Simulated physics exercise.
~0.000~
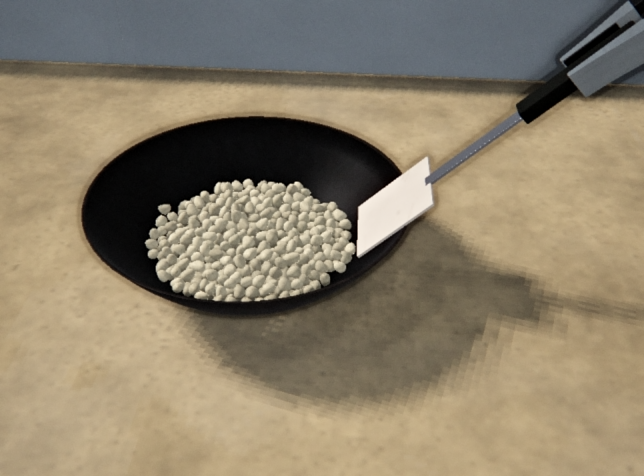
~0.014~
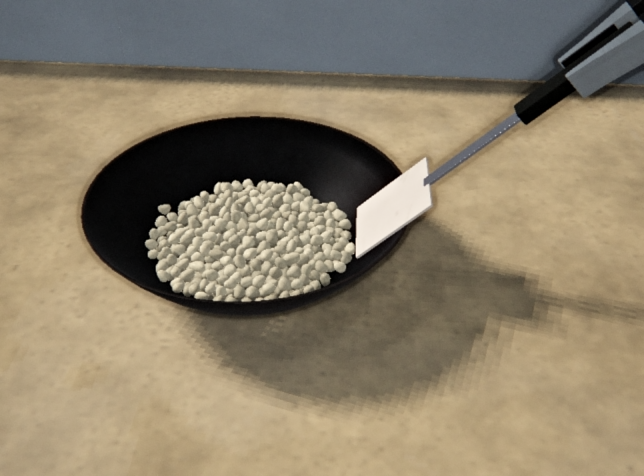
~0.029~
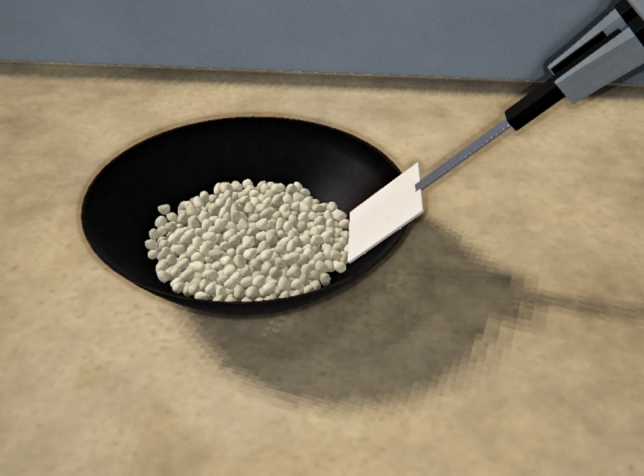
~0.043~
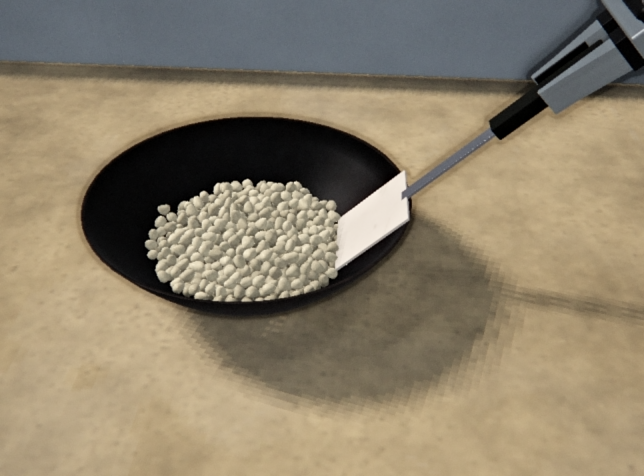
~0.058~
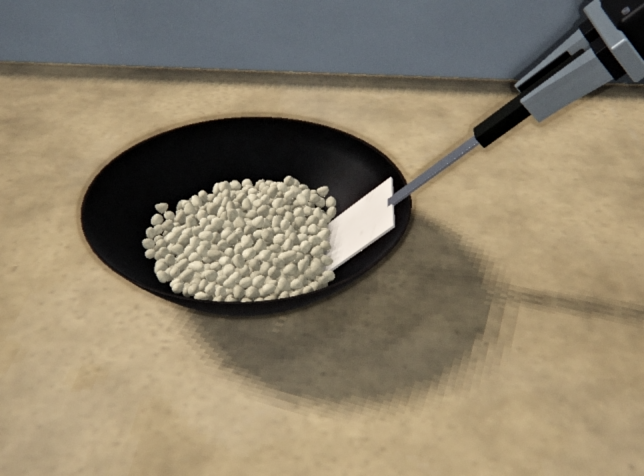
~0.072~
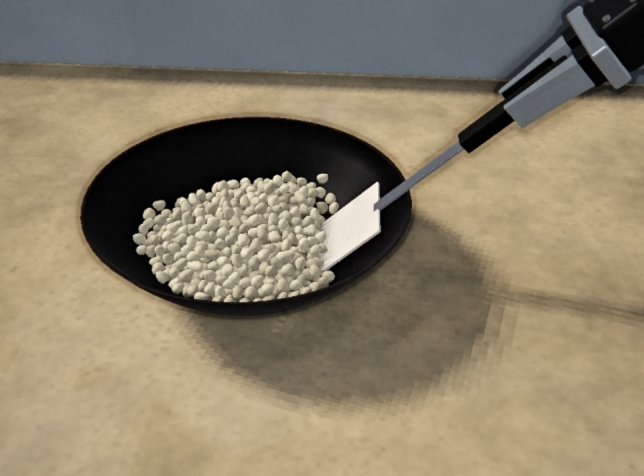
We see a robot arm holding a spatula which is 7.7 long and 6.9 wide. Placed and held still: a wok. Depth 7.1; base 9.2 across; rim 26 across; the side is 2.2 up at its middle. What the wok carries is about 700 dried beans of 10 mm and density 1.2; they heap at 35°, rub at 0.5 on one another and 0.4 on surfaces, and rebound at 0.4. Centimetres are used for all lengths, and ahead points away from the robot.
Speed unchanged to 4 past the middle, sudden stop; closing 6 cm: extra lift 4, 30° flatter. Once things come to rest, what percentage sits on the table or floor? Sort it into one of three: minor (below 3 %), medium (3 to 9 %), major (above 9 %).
Minor, below 3 %.
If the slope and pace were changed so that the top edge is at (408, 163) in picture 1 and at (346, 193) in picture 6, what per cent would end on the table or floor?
0 %.
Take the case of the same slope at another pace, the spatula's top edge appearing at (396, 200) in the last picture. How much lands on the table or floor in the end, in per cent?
Roughly 0 per cent.
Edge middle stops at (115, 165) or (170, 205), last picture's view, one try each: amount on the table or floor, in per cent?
Around 35 per cent for the first try and 5 per cent for the second.
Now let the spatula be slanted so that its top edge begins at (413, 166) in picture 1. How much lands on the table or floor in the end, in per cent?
Some 0 per cent.
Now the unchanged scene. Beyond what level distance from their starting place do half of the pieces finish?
4 cm.
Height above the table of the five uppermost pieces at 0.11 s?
Some 5 cm.
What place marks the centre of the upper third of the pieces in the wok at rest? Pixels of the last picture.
Centre: Roughly (159, 214).
After 0.11 s, sloping 44°, highest piece 6 above the table; 695 in the wok.
After 0.15 s, sloping 30°, highest piece 7 above the table; 695 in the wok.
After 0.37 s, sloping 15°, highest piece 8 above the table; 694 in the wok, 1 on the blade or in flight.
After 1.42 s, sloping 15°, highest piece 7 above the table; 694 in the wok, 1 on the table or floor.
At rest, 694 in the wok, 1 on the table or floor. That is 0 % on the table or floor.
